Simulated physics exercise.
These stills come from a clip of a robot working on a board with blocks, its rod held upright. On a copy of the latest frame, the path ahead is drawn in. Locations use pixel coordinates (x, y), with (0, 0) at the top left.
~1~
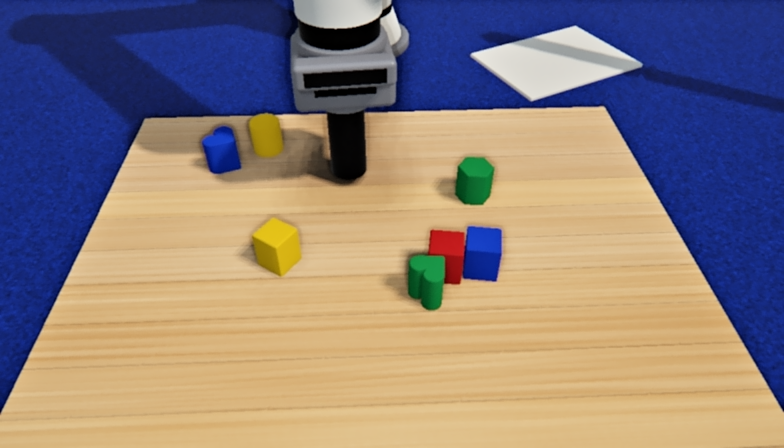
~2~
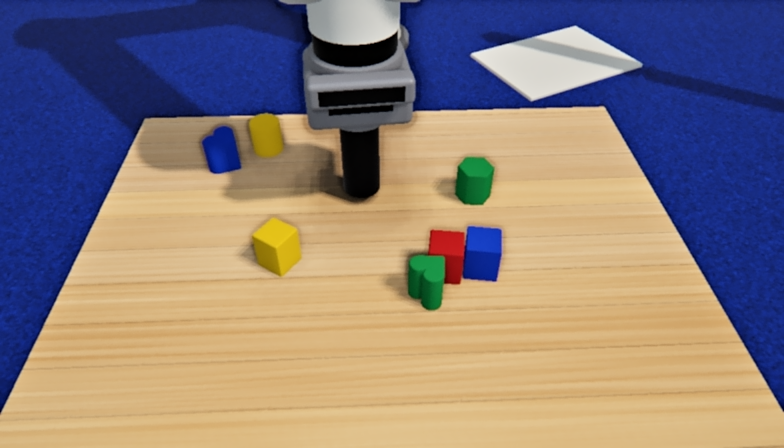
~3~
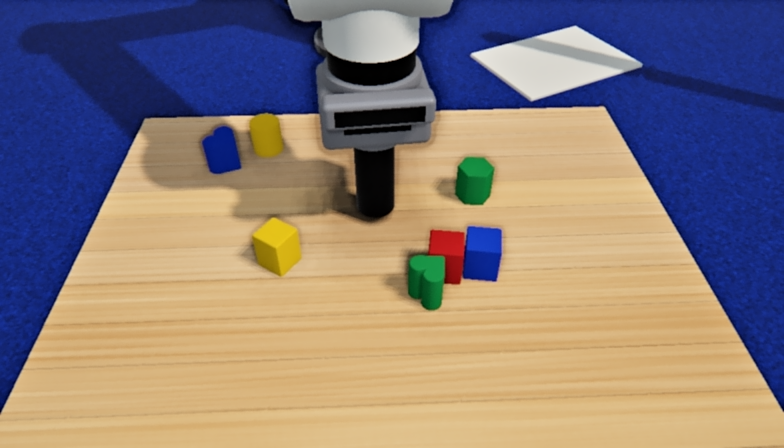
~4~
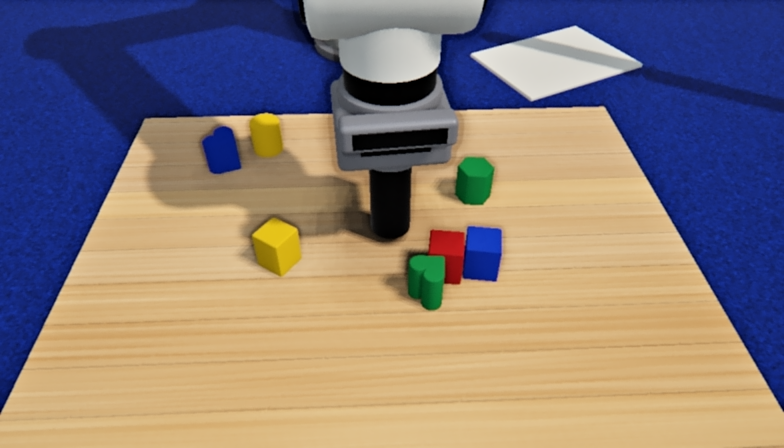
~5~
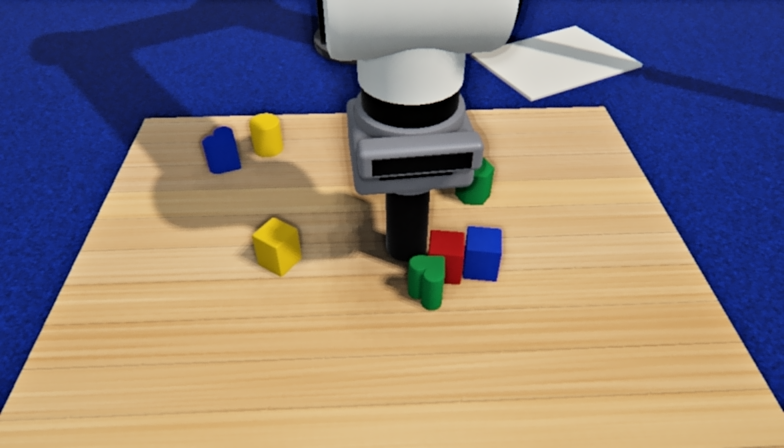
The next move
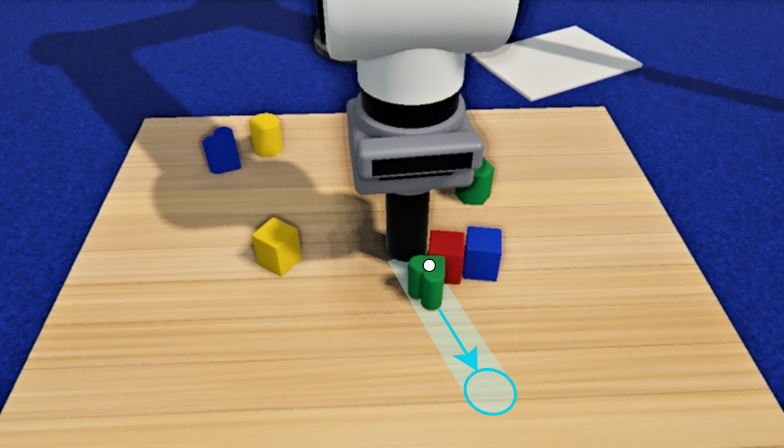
A robot arm with a black rod moves steadily toward the viewer and slightly right across a light wooden board, seen from above at an angle by a still camera. A blue block and yellow cylinder sit back left, a yellow cube nearer, a green hexagonal block right, and red, blue and green heart-shaped blocks clustered together. The rod comes beside the cluster, while the blocks stay still.
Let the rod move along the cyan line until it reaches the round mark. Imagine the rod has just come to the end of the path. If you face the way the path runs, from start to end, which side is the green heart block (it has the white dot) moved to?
To the path's left.
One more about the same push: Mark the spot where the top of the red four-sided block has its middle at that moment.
Close to (471, 256).
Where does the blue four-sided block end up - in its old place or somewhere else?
It is shoved along.
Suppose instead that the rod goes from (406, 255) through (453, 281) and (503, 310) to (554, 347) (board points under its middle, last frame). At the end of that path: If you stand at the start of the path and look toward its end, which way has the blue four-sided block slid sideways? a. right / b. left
The answer is b.
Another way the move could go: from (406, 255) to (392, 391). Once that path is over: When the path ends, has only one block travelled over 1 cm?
Going by the path, yes.
Path on the board, straight from (406, 255) to (490, 391); the dot is on the green heart block.
The first path, step by step. One third of the way, rod (431, 287); green heart block (450, 296); red four-sided block (470, 256), turned 25° anticlockwise; blue four-sided block (498, 241), turned 25° anticlockwise.
Two thirds of the way, rod (459, 332); green heart block (490, 338), turned 30° anticlockwise; red four-sided block (471, 256), turned 30° anticlockwise; blue four-sided block (498, 240), turned 30° anticlockwise.
At the end, rod (492, 384); green heart block (537, 388), turned 65° anticlockwise; red four-sided block (471, 256), turned 30° anticlockwise; blue four-sided block (498, 240), turned 30° anticlockwise.
